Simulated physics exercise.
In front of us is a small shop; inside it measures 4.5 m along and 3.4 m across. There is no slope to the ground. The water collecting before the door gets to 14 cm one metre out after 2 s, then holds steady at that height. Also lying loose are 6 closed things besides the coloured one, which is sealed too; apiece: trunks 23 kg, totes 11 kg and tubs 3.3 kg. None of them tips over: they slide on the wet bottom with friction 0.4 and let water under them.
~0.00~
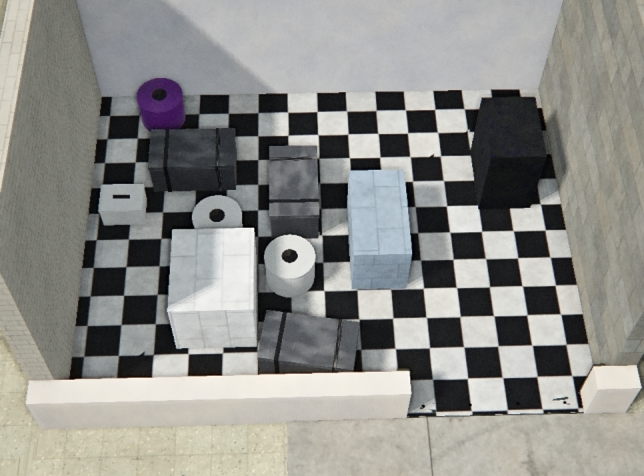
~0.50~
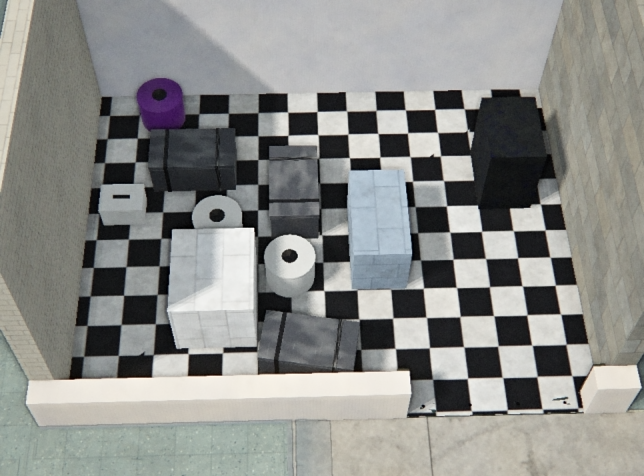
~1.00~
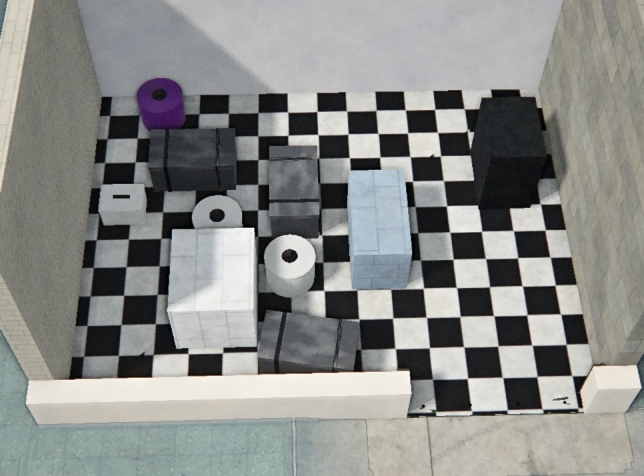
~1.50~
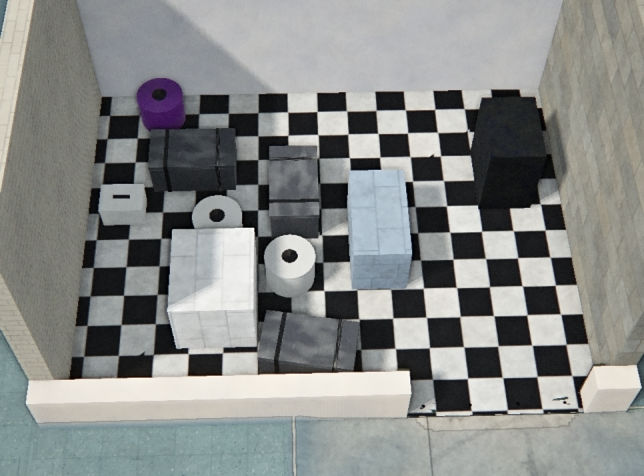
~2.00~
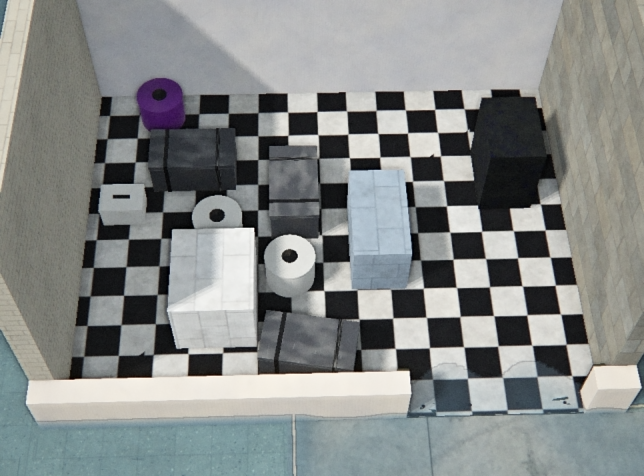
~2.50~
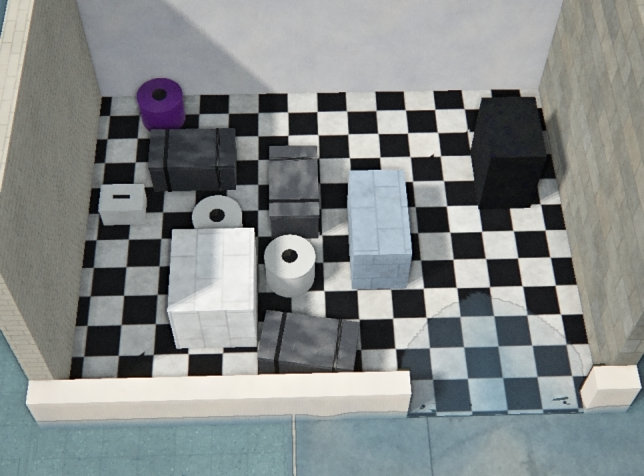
We see a small checkered-floor room holding a purple tub, boxes and rolls, none of which move, as bluish water spreads over the ground outside, then passes through the front opening onto the tiles at the lower right.
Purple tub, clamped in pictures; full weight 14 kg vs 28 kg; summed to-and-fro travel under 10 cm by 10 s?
Higher only.
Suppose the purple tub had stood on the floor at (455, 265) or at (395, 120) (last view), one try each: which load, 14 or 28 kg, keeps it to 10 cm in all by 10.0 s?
Try by try, must use the heavier; must use the heavier.
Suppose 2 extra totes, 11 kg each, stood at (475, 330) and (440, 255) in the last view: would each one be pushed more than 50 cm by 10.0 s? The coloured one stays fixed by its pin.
Result, in order - exceeds it; exceeds it.
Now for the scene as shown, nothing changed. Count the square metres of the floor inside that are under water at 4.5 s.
Near 6.5 m2 in all.
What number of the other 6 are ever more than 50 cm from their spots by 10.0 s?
The count comes to 0.
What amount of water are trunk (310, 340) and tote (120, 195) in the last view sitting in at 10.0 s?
Some 4 cm at the first, some 4 cm at the second.
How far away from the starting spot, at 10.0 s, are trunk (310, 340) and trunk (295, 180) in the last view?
Shifts: 0 cm / 0 cm.
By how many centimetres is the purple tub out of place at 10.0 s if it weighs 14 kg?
I'd put it at about 40 cm.
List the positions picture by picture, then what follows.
The first frame shows the purple tub at (159, 95) rests on the ground; water covers 0.0 m2; 0 of 7 have shifted.
The second frame shows the purple tub at (159, 95), on the bottom; water covers 0.0 m2; 0 of 7 have shifted.
The third frame shows the purple tub at (159, 95), on the bottom; water covers 0.0 m2; 0 of 7 have shifted.
The fourth frame shows the purple tub at (159, 95), on the bottom; 0.0 m2 under water; 0 of 7 have shifted.
The fifth frame shows the purple tub at (159, 95), on the bottom; 0.2 m2 under water; 0 of 7 have shifted.
The sixth frame shows the purple tub at (159, 95) rests on the ground; water covers 1.1 m2; 0 of 7 have shifted.
After 3.5 s the purple tub would be 0 cm from its start with 14 kg and 0 cm from its start with 28 kg; 0 cm of water round it then.
After 4.5 s the purple tub would be 0 cm from its start with 14 kg and 0 cm from its start with 28 kg; 0 cm of water round it then.
After 7.0 s the purple tub would be 0 cm from its start with 14 kg and 0 cm from its start with 28 kg; 3 cm of water round it then.
After 10.0 s the purple tub would be 37 cm from its start with 14 kg and 0 cm from its start with 28 kg; 8 cm of water round it then.
